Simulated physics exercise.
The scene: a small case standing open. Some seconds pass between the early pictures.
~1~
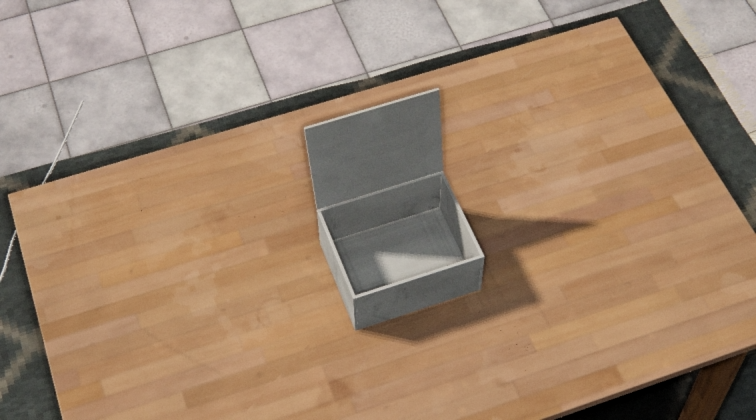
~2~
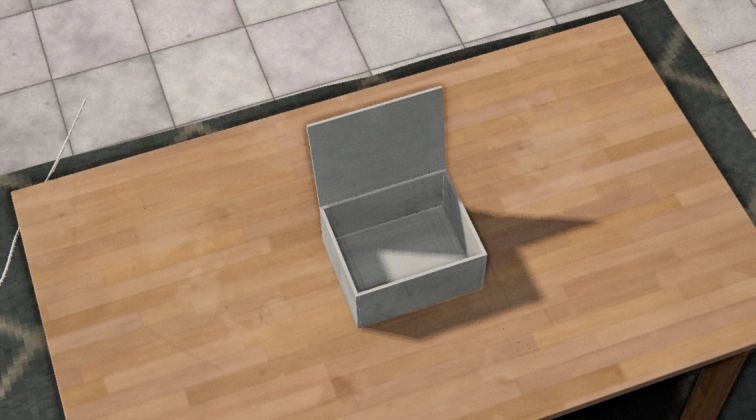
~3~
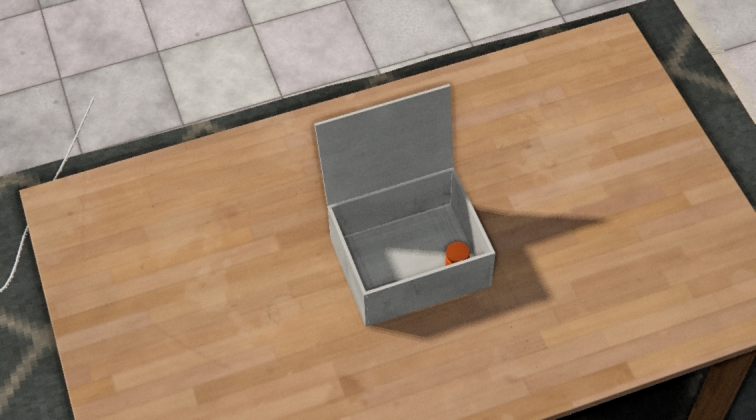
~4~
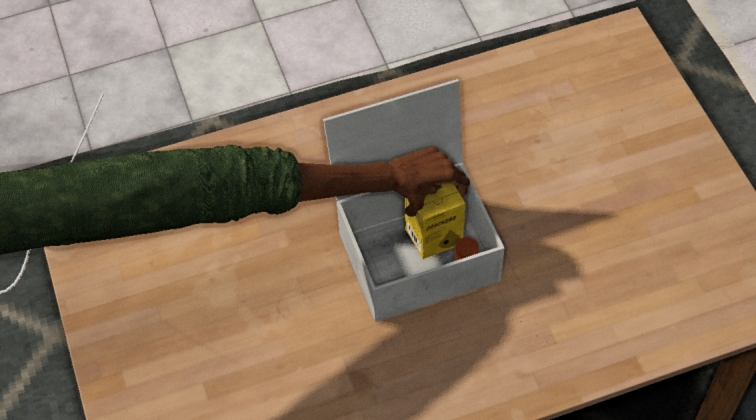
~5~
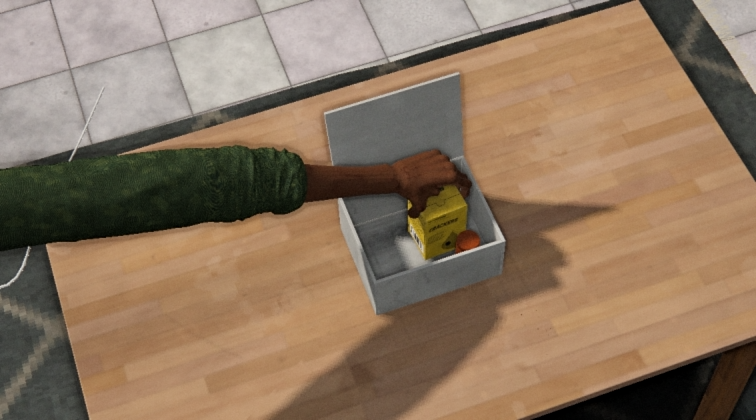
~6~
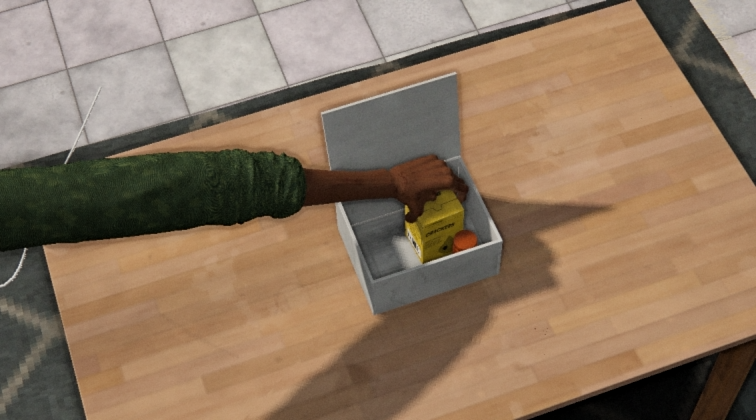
At first, a small grey case stands open and empty on a wooden table. Next, a round orange object is inside it, near the right side. Then a hand in a green sleeve reaches in from the left, holding a yellow carton beside the orange object, and lowers it slightly into the case, still gripping it.
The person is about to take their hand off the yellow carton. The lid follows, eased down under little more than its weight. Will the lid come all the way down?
The lid will not close.
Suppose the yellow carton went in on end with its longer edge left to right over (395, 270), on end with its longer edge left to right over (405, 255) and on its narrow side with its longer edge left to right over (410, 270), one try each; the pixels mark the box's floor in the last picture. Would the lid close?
First try: It stays ajar; second try: It is held up; third try: It shuts flat.
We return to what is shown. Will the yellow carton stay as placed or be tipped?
The yellow carton keeps its pose.
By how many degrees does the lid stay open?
About 25°.
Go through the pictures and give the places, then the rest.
In the first picture, the last thing is not in view yet.
In the second picture, the last thing is not in view yet.
In the third picture, the last thing is not in view yet.
In the fourth picture, still above its spot; yellow carton (435, 217).
In the fifth picture, still above its spot; yellow carton (437, 218).
In the sixth picture, put in, still held; yellow carton (434, 223).
Then, 1.40 s past the last view, lid 80° above the rim.
Then, 1.70 s past the last view, lid 50° above the rim.
Finally, lid 26° above the rim; both still in place. Final places as the last picture's camera would see them, yellow carton near (434, 223).
